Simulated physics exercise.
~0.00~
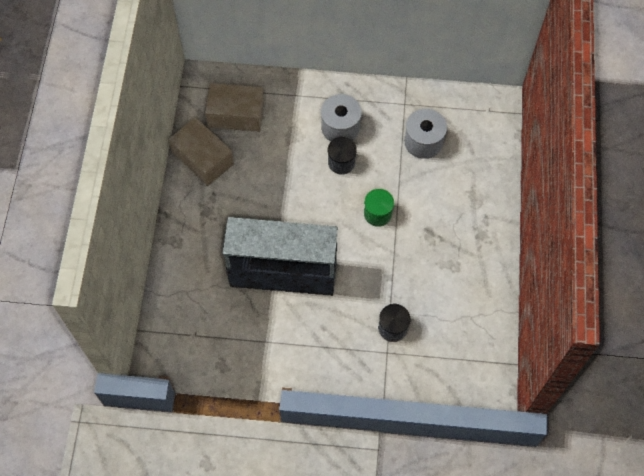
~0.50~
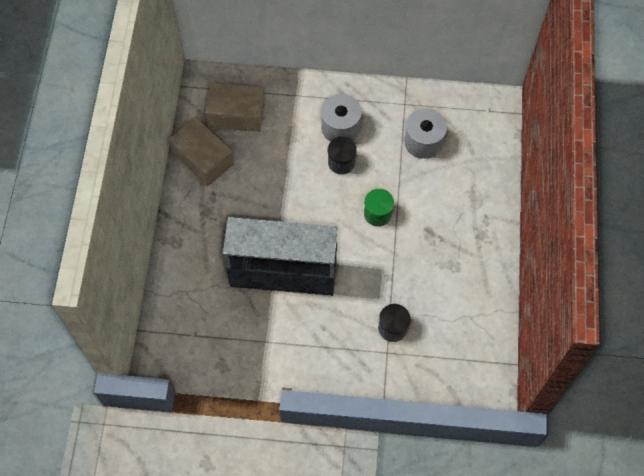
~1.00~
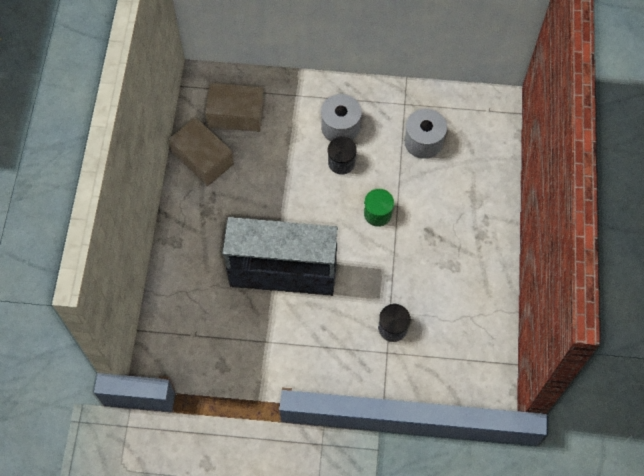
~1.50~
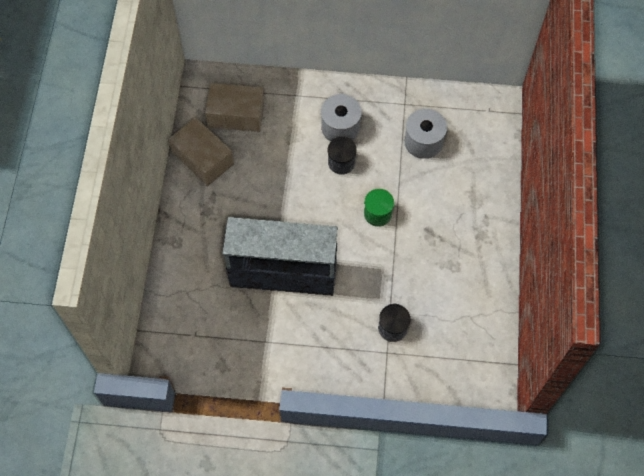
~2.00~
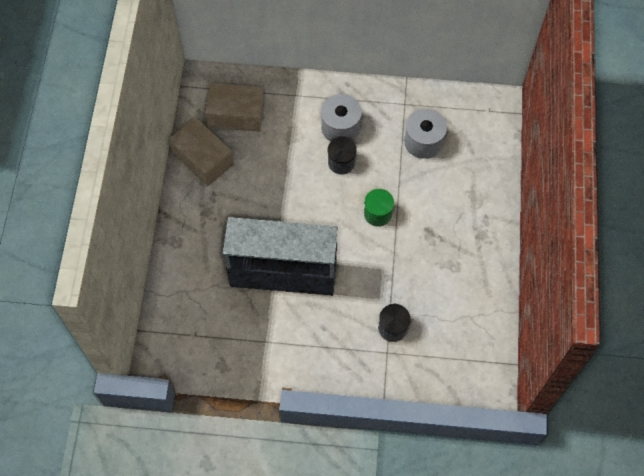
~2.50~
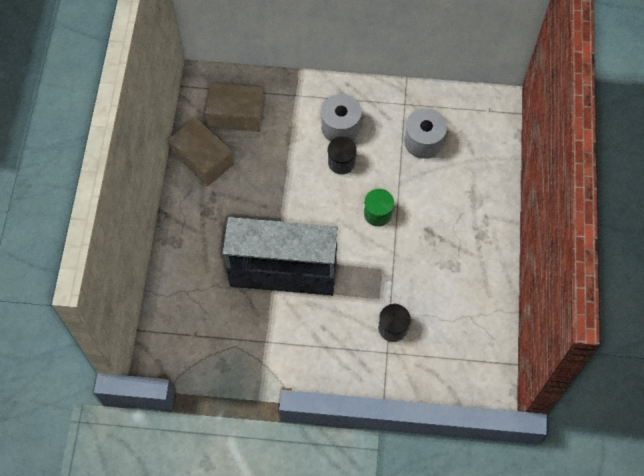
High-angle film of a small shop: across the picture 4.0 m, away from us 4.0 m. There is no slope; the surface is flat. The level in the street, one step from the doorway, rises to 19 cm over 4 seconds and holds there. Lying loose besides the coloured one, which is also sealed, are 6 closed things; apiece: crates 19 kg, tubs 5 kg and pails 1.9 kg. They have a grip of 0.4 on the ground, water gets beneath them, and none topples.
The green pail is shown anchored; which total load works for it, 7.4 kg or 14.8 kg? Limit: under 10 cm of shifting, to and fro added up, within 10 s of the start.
Even the lighter one succeeds.
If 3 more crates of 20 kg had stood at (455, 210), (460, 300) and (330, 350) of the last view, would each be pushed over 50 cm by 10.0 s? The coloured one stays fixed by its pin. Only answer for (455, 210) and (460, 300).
Those two come out inside the line and inside the line, in that order.
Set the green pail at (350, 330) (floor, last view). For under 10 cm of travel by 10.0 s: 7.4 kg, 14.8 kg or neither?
So heavier weight required.
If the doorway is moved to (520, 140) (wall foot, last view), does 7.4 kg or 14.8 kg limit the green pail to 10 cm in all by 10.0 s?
With that change, the lighter one suffices.
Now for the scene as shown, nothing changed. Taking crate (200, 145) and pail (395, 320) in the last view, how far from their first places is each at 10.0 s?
First 30 cm, then 100 cm.
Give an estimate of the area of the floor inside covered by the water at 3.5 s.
Somewhere around 2.0 m2, roughly.
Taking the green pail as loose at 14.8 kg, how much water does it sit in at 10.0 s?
Something like 4 centimetres.
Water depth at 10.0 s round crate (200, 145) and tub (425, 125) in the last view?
Around 7 cm and 5 cm.
After 3.5 s the green pail would be 0 cm from its start with 7.4 kg and 0 cm from its start with 14.8 kg; 0 cm of water round it then.
After 4.5 s the green pail would be 0 cm from its start with 7.4 kg and 0 cm from its start with 14.8 kg; 0 cm of water round it then.
After 7.0 s the green pail would be 0 cm from its start with 7.4 kg and 0 cm from its start with 14.8 kg; 1 cm of water round it then.
After 10.0 s the green pail would be 0 cm from its start with 7.4 kg and 0 cm from its start with 14.8 kg; 4 cm of water round it then.
